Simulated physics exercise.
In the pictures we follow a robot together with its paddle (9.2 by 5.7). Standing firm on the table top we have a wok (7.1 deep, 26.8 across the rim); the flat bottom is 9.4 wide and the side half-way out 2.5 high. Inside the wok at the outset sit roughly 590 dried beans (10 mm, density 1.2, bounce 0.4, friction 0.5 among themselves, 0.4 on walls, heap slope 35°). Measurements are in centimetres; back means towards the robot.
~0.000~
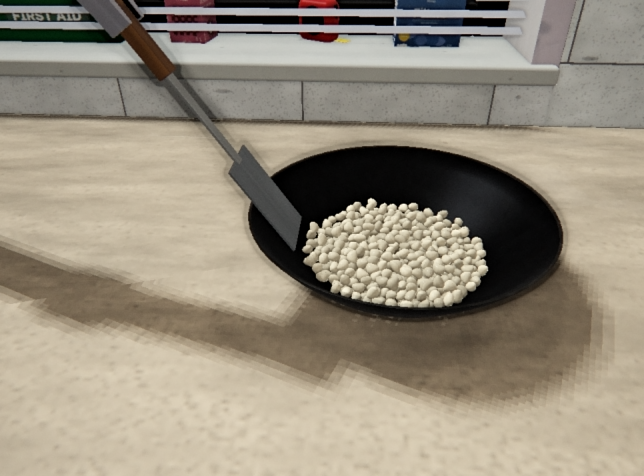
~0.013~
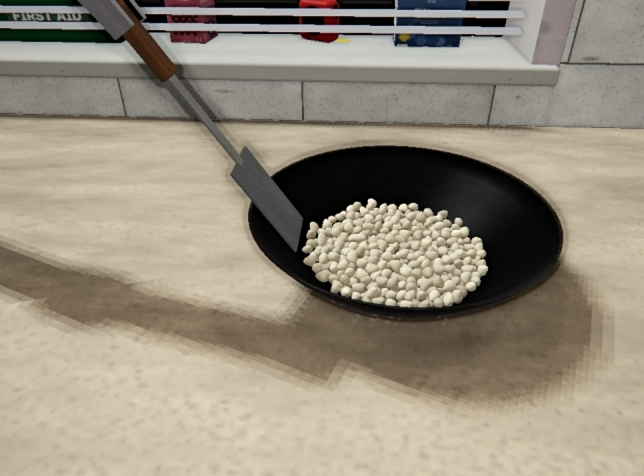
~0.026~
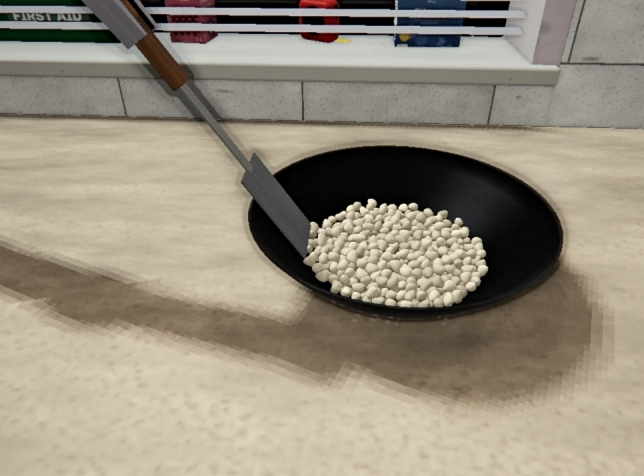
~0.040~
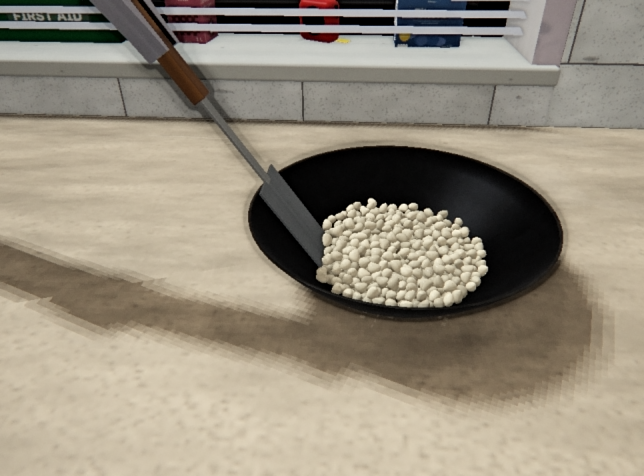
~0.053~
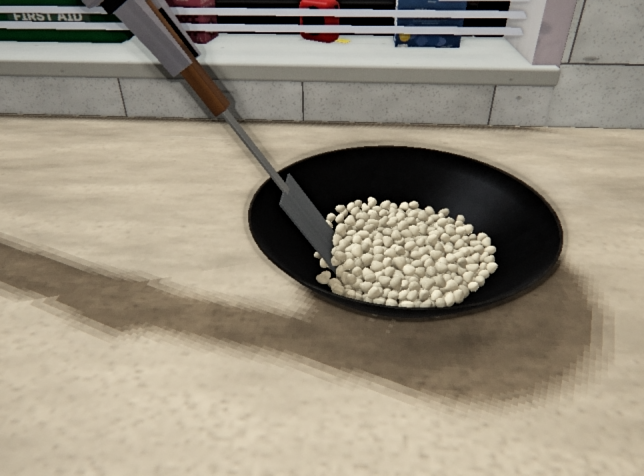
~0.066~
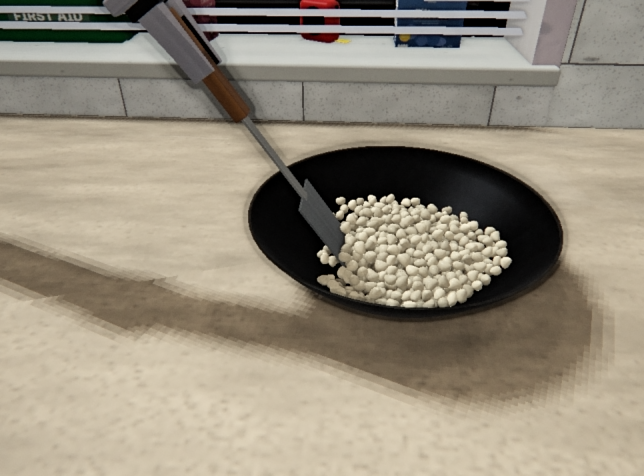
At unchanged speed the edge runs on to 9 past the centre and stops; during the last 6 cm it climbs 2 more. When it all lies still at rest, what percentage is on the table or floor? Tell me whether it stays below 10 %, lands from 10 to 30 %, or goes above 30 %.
It goes above 30 %.
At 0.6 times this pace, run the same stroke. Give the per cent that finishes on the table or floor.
Roughly 25 percent ends on the table or floor.
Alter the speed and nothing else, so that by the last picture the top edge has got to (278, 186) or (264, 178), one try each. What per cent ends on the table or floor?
That comes to about 25 and about 15 percent, in that order.
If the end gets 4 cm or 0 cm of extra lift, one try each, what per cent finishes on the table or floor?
It works out to some 35 per cent for the first setting and some 40 per cent for the second.
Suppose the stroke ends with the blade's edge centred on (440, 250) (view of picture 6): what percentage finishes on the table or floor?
About 5 per cent.
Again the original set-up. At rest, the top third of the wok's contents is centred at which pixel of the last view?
Centre: Roughly (451, 239).
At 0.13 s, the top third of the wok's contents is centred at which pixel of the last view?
I'd put it close to (468, 231).
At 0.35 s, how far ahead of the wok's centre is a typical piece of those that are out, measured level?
It's close to 26 cm ahead of the centre.
After 0.10 s, sloping 56°, highest piece 6 above the table; 592 in the wok.
After 0.13 s, sloping 56°, highest piece 10 above the table; 592 in the wok.
After 0.35 s, sloping 56°, highest piece 17 above the table; 360 in the wok, 44 on the table or floor, 188 on the blade or in flight.
After 1.40 s, sloping 56°, highest piece 6 above the table; 360 in the wok, 232 on the table or floor.
In the end, 360 in the wok, 232 on the table or floor. That is 39 % on the table or floor.
